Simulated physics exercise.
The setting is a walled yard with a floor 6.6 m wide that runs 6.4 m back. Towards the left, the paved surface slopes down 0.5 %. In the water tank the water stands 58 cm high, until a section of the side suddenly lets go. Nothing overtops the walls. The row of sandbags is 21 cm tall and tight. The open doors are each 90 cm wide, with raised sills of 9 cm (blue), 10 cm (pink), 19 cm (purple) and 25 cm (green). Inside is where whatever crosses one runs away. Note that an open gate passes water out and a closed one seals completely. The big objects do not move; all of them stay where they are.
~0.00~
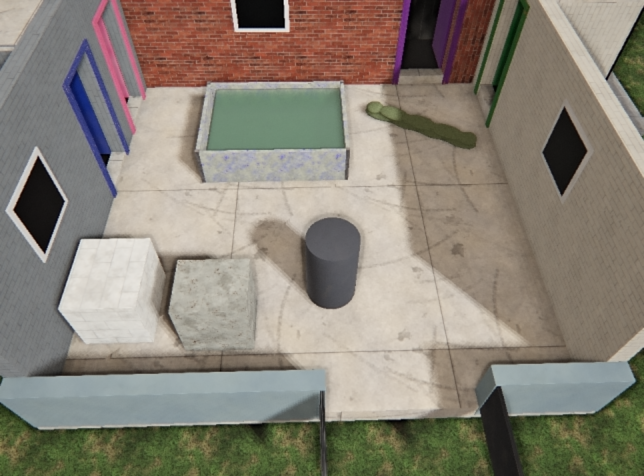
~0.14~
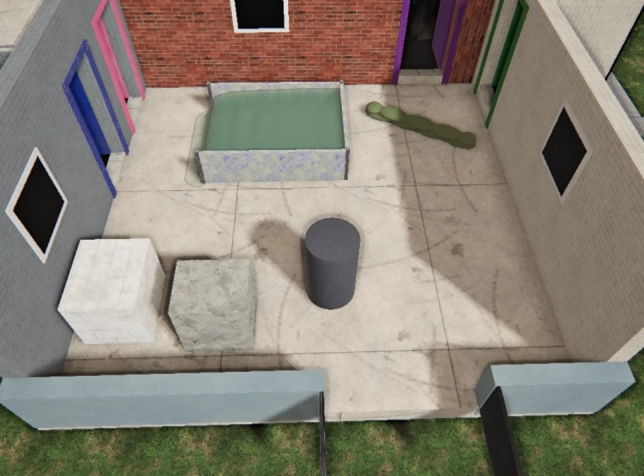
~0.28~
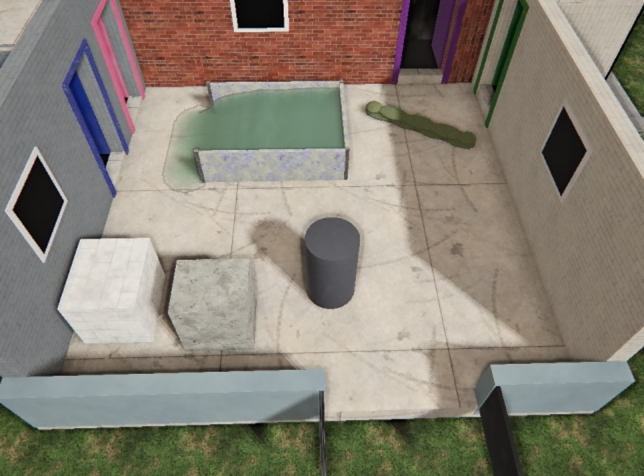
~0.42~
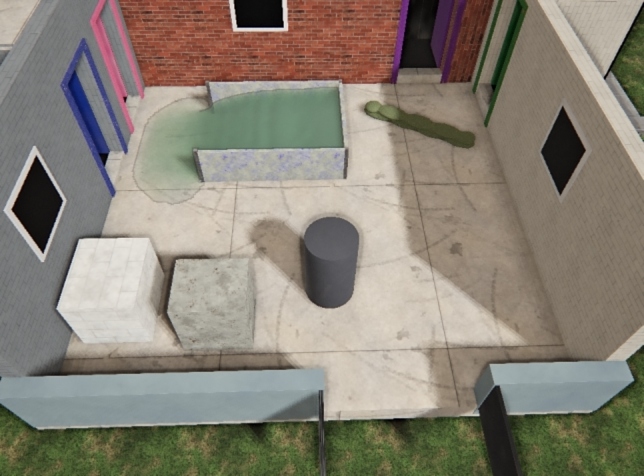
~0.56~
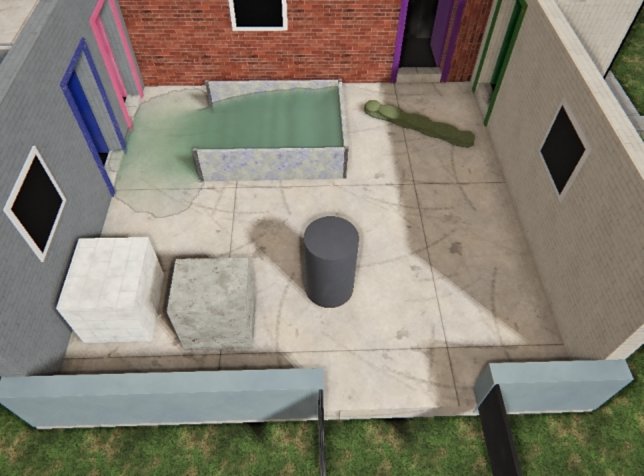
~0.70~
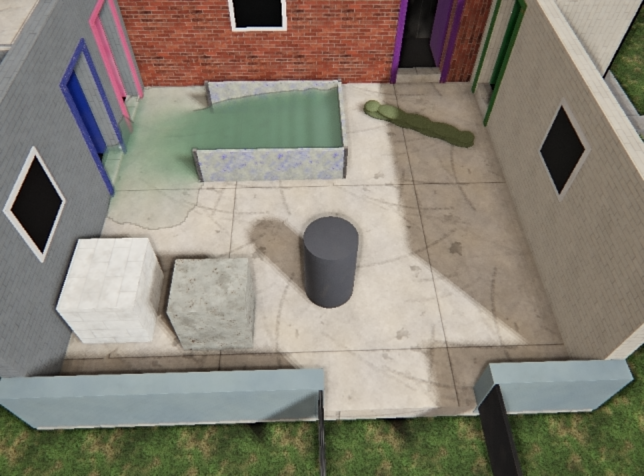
At first, green water sits still in a rectangular tank by the brick wall, with a dark cylinder and two pale blocks nearby. The tank's left side opens and water pours out across the paving, spreading leftward in a widening pool until it reaches the wall with the blue and pink doorframes.
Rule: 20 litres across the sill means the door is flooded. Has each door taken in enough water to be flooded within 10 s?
The blue door overtops the limit, the pink door overtops the limit, the purple door remains shy of the limit, the green door remains shy of the limit.
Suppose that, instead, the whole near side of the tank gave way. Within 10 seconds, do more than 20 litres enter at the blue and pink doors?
Door blue stays within, door pink stays within.
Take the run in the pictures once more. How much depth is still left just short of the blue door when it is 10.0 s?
The depth comes to around 6.0 centimetres.
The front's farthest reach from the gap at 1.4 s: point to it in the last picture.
I'd mark it close to (89, 278).
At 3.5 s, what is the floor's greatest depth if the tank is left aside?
Peak depth: Approx. 26 cm.
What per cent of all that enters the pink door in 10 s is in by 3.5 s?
Fraction in by then: Around 85 per cent.
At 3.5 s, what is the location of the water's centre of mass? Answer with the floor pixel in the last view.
Roughly (207, 159) in the last picture.
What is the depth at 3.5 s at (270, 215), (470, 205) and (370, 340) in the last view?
Around 1 cm, 0 cm and 0 cm.
After 1.4 s water covers 15 % of the floor and is deepest (39 cm) near (128, 144); blue door 32 cm at the sill, 103 L in, pink door 29 cm at the sill, 64 L in, purple door not reached, green door not reached.
After 2.2 s water covers 20 % of the floor and is deepest (40 cm) near (144, 90); blue door 31 cm at the sill, 236 L in, pink door 30 cm at the sill, 166 L in, purple door not reached, green door not reached.
After 3.5 s water covers 35 % of the floor and is deepest (26 cm) near (144, 90); blue door 20 cm at the sill, 366 L in, pink door 22 cm at the sill, 286 L in, purple door not reached, green door not reached.
After 6.0 s water covers 65 % of the floor and is deepest (14 cm) near (468, 90); blue door 10 cm at the sill, 411 L in, pink door 11 cm at the sill, 338 L in, purple door 6 cm at the sill, 0 L in, green door 11 cm at the sill, 0 L in.
After 10.0 s water covers 95 % of the floor and is deepest (11 cm) near (378, 86); blue door 6 cm at the sill, 412 L in, pink door 5 cm at the sill, 340 L in, purple door 8 cm at the sill, 0 L in, green door 8 cm at the sill, 0 L in.
